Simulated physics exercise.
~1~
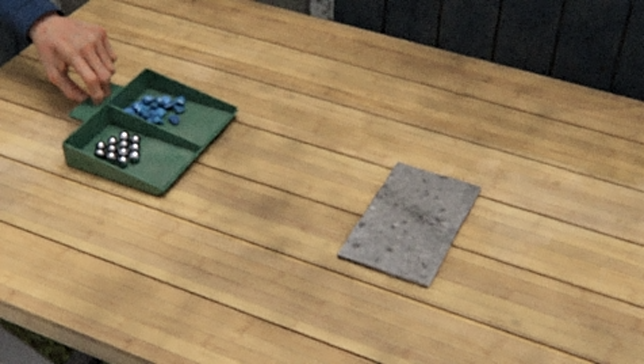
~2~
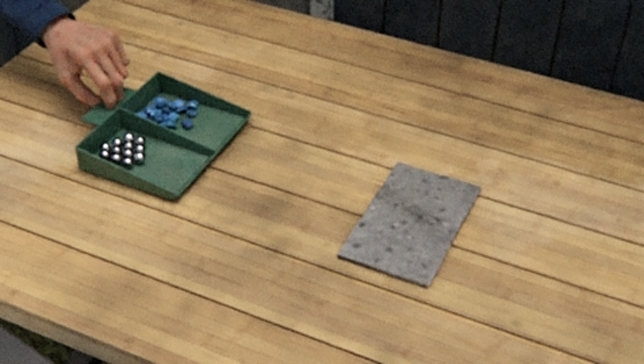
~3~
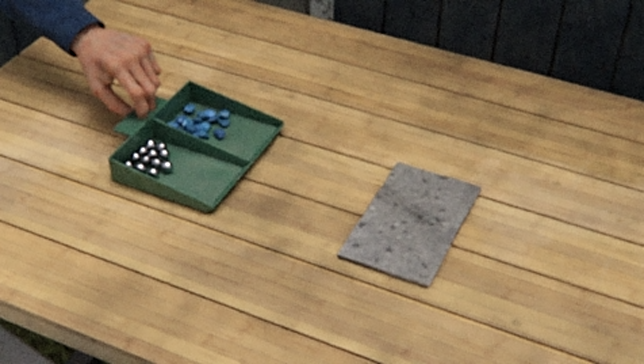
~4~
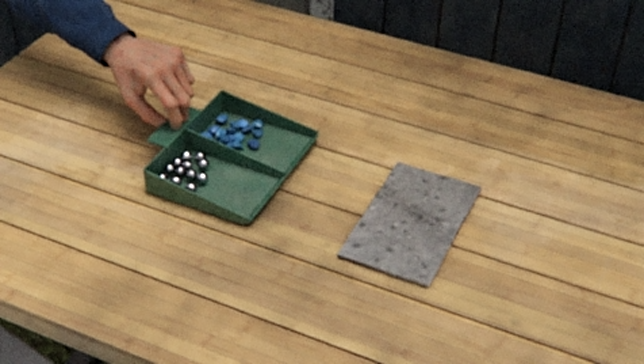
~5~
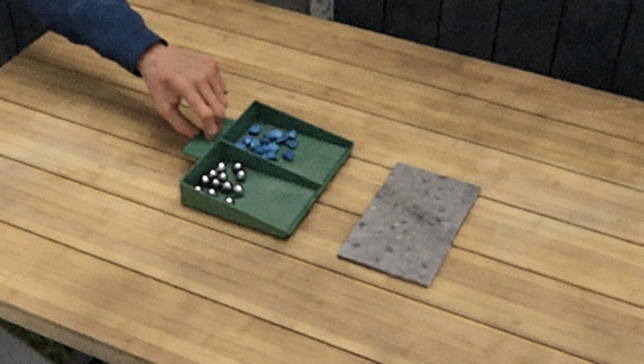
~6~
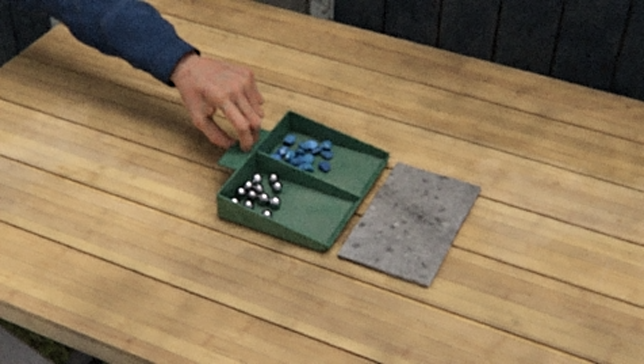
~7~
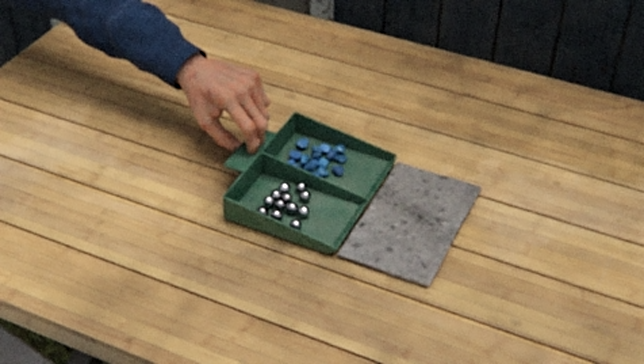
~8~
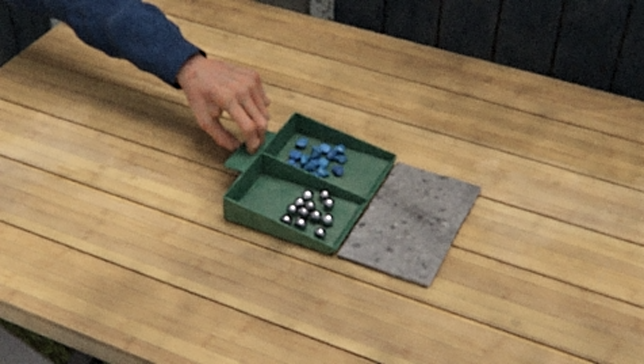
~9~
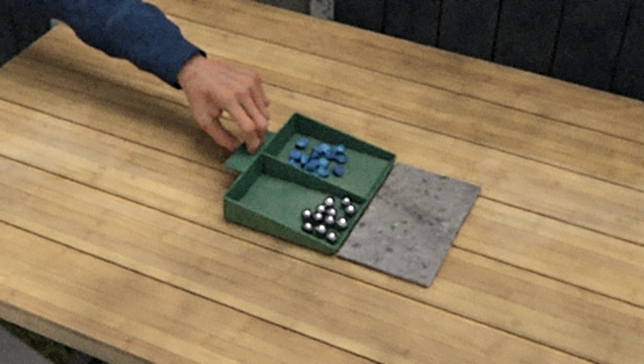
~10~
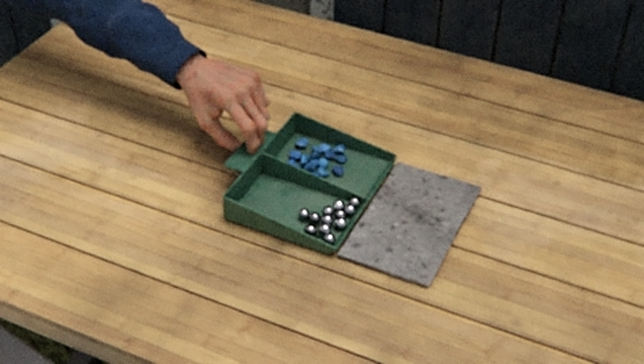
A green two-part tray sits at the left of a wooden plank table, seen from above at an angle, with shiny silver balls in its near part and small blue pieces in its far part. A flat grey slab lies to the right, and a dark fence stands behind. A hand in a blue sleeve pushes the tray steadily rightward until it stops against the slab, which stays put. The silver balls then roll on towards the tray's front rim, while the blue pieces stay in place. Finally, the balls rest bunched near the rim, with both groups still inside.
